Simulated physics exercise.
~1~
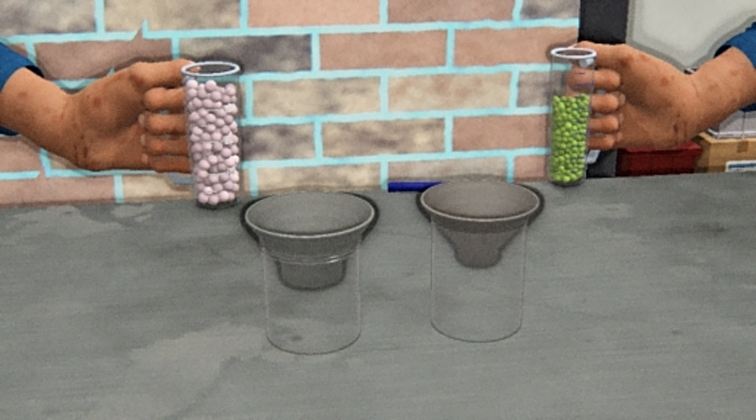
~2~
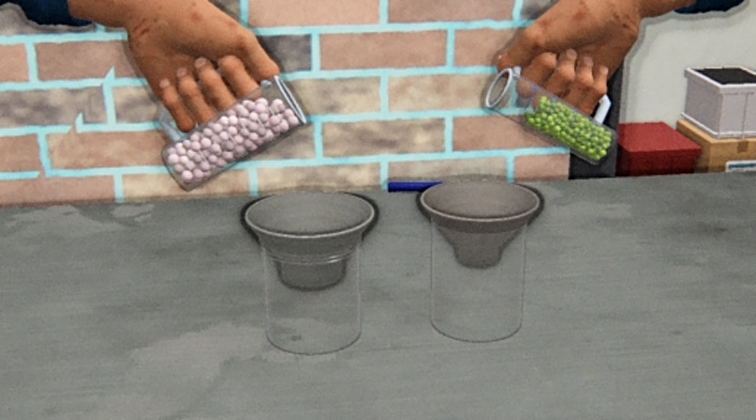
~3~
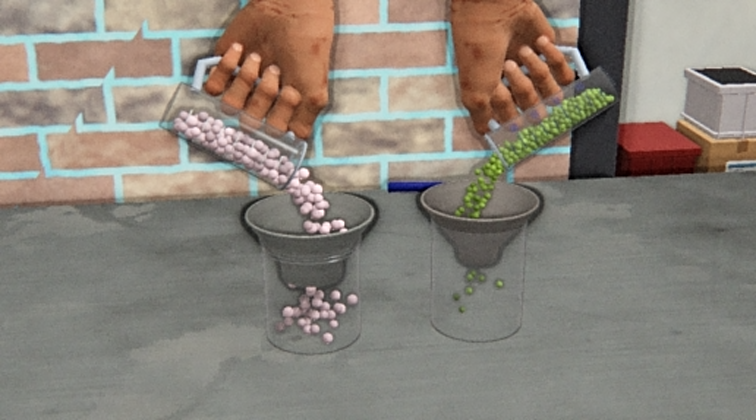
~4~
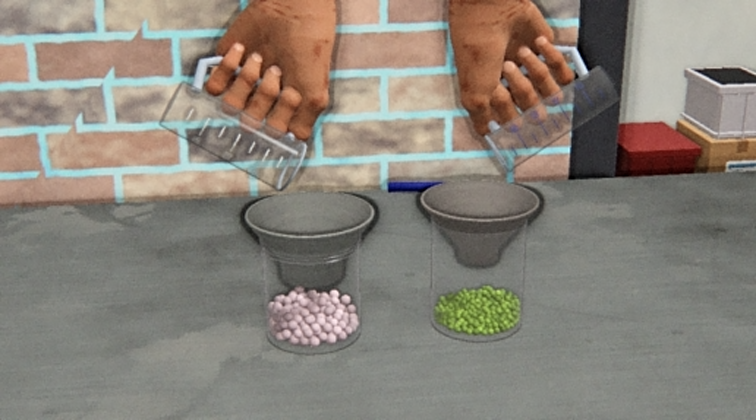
Two hands holding clear cups, one of pale pink beads on the left and one of green beads on the right, move above a grey tabletop, seen from the front and slightly above. Below them, two dark funnels sit in clear empty jars before a brick wall with pale blue joints, with red and white boxes at right. The hands tilt the cups inward over the funnels. Pink and green beads spill into the funnels and start dropping into the jars. Finally both cups are empty, and all the beads lie heaped in the jars below.
